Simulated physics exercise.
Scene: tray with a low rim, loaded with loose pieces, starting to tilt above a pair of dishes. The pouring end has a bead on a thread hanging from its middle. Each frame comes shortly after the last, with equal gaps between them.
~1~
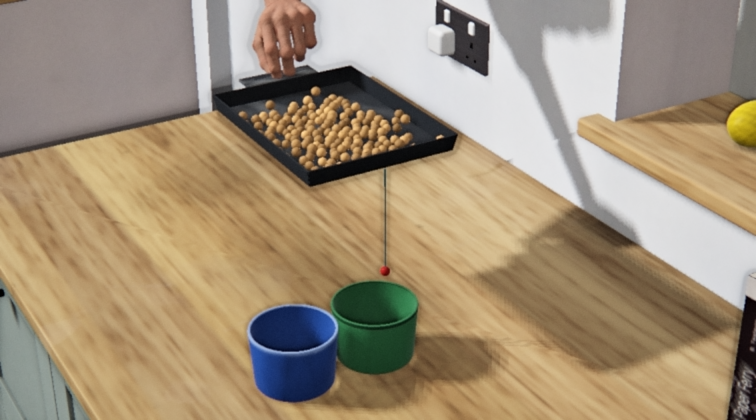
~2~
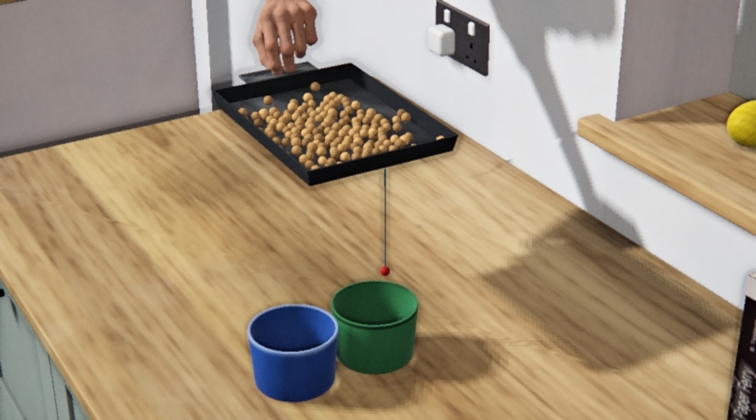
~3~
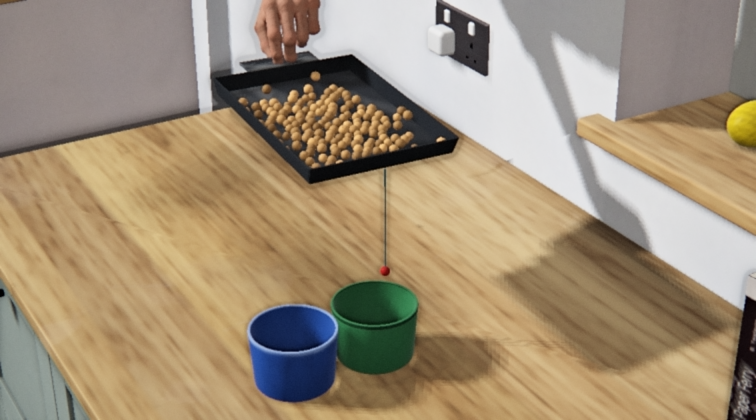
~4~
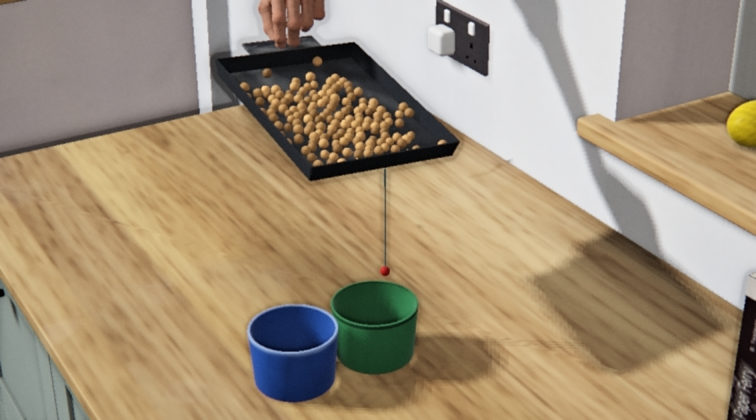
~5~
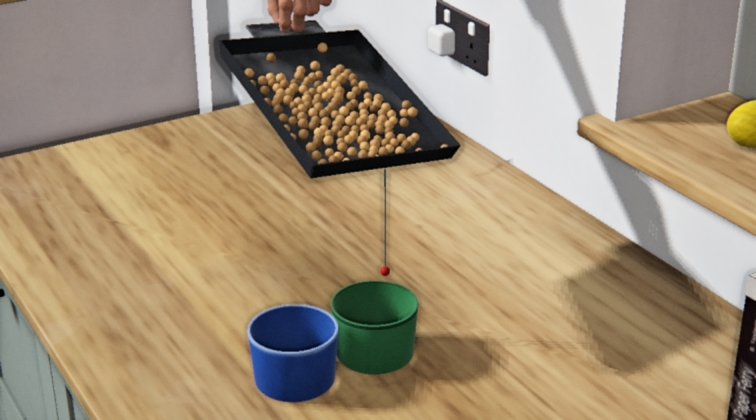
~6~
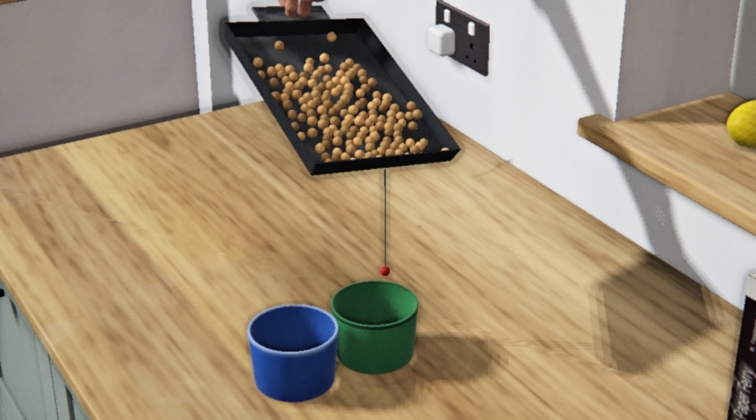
A hand raised the back of a black tray of round wooden beads above a blue and a green dish, tilting it steadily toward its front right corner, and the beads began to shift.
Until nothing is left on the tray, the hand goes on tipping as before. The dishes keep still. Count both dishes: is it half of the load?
The dishes will fail to catch most of it.
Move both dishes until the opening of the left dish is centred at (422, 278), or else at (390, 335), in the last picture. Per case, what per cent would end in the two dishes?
In order: 60 percent and 0 percent.
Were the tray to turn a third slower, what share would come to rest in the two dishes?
About 0 %.
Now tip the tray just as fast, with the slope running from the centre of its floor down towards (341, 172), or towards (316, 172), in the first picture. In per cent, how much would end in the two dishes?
You'd see roughly 80 per cent the first time and 70 per cent the second.
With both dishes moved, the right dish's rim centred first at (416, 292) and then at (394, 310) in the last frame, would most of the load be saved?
In the first position a minority, in the second a minority.
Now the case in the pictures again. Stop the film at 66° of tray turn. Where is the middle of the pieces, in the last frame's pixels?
Somewhere near pixel (416, 143).
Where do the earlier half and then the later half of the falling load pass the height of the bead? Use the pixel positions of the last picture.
Around (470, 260), followed by around (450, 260).
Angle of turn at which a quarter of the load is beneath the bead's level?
That happens at close to 85 degrees.
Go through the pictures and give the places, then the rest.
The first picture shows corners of the pouring end (309, 169) and (453, 133), level; middle of the load (328, 133), round wooden beads; left dish (314, 371); right dish (397, 344); bead on its thread (385, 271).
The second picture shows corners of the pouring end (310, 169) and (453, 134), level; middle of the load (329, 131).
The third picture shows corners of the pouring end (311, 167) and (454, 136), tipped barely, lowest at the right corner; middle of the load (329, 127).
The fourth picture shows corners of the pouring end (313, 165) and (455, 140), tipped a little, lowest at the right corner; middle of the load (331, 120).
The fifth picture shows corners of the pouring end (315, 163) and (456, 144), tipped clearly, lowest at the right corner; middle of the load (336, 115), roughly a third on the move.
The sixth picture shows corners of the pouring end (317, 161) and (456, 147), tipped clearly, lowest at the right corner; middle of the load (345, 114), almost all on the move; left dish (314, 371); right dish (397, 344).
Just after the last frame, tray tipped steeply; almost all on the tray; just a few outside both; about a tenth in the air.
A moment on, tray tipped past a quarter turn; about a tenth on the tray; just a few in the right dish; roughly two thirds outside both; roughly a quarter in the air.
Further on, tray tipped past a quarter turn; just a few in the right dish; almost all outside both.
When it is over, tray tipped past a quarter turn; not one in the left dish; just a few in the right dish; almost all outside both.
